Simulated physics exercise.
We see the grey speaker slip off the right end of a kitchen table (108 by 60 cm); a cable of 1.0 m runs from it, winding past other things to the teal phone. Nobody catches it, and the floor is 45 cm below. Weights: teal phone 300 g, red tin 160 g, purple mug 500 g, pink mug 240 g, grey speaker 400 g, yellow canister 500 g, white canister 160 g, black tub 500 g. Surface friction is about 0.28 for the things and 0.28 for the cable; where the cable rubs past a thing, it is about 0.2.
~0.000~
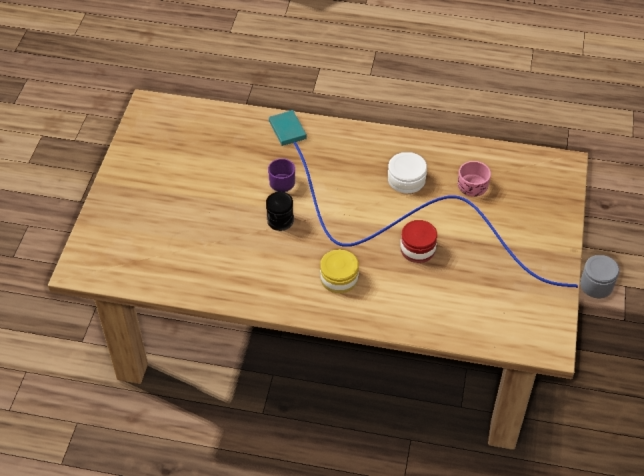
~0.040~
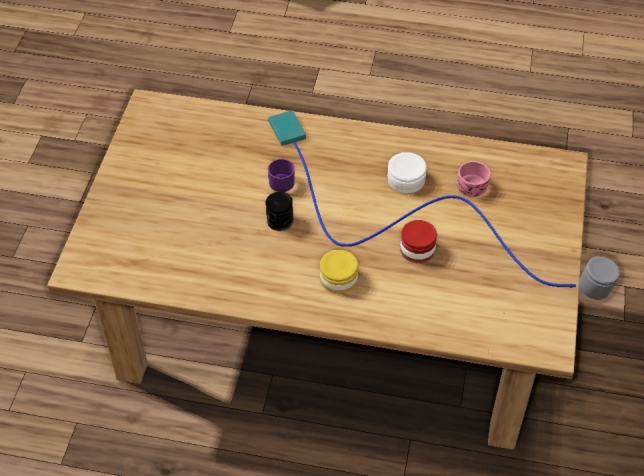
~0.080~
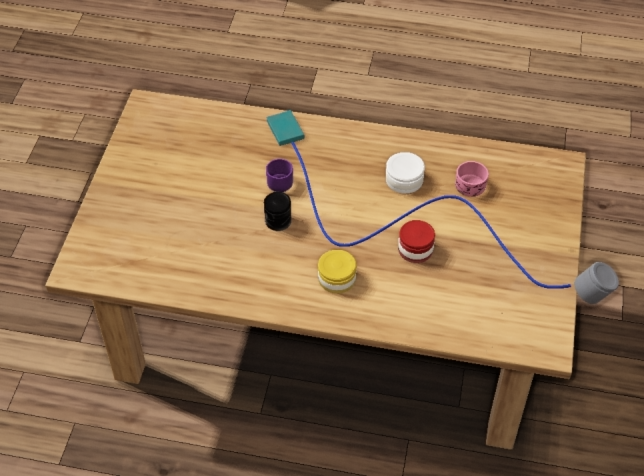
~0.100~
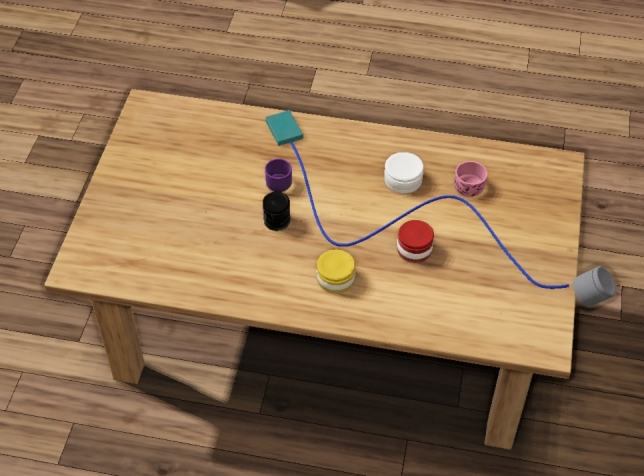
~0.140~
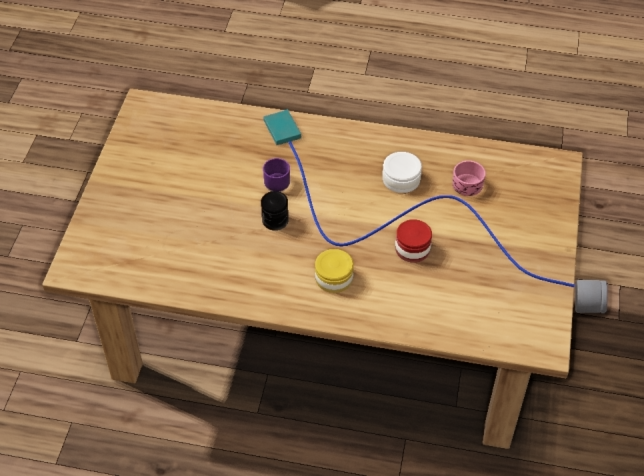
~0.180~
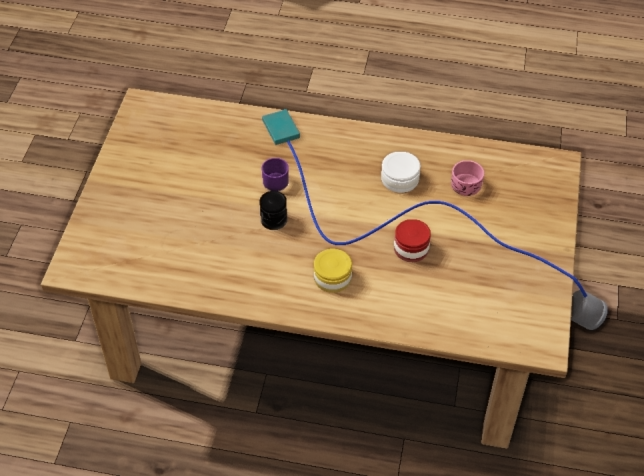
At the table's right edge, a grey object tips over the side, pulling the blue cable.
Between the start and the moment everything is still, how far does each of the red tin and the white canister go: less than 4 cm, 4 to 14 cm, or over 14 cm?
In the end red tin: Small shift. White canister: Medium shift.
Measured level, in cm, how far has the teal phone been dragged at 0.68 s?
About 32 cm.
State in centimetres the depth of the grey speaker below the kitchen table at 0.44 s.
Depth below the top: Around 40 cm.
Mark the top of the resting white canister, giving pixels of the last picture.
Roughly at (448, 153).
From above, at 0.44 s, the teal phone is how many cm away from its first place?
16 cm.
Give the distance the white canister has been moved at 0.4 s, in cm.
Shift: Approx. 3 cm.
By 0.4 s, the cable's tail end at (356, 154); white canister 3 cm off its start, teal phone 15 cm off its start, grey speaker over the edge.
By 0.7 s, the cable's tail end at (396, 181); white canister 11 cm off its start, teal phone 32 cm off its start, pink mug 1 cm off its start.
By 0.9 s, the cable's tail end at (398, 184); white canister 11 cm off its start at (448, 153), teal phone 33 cm off its start at (394, 196), pink mug 1 cm off its start at (473, 173).
By 1.2 s, the cable's tail end at (398, 184); white canister 11 cm off its start, teal phone 33 cm off its start, pink mug 1 cm off its start.
By 2.4 s, the cable's tail end at (398, 184); white canister 11 cm off its start at (448, 153), red tin 0 cm off its start at (413, 232), teal phone 33 cm off its start at (394, 196), pink mug 1 cm off its start at (473, 173).
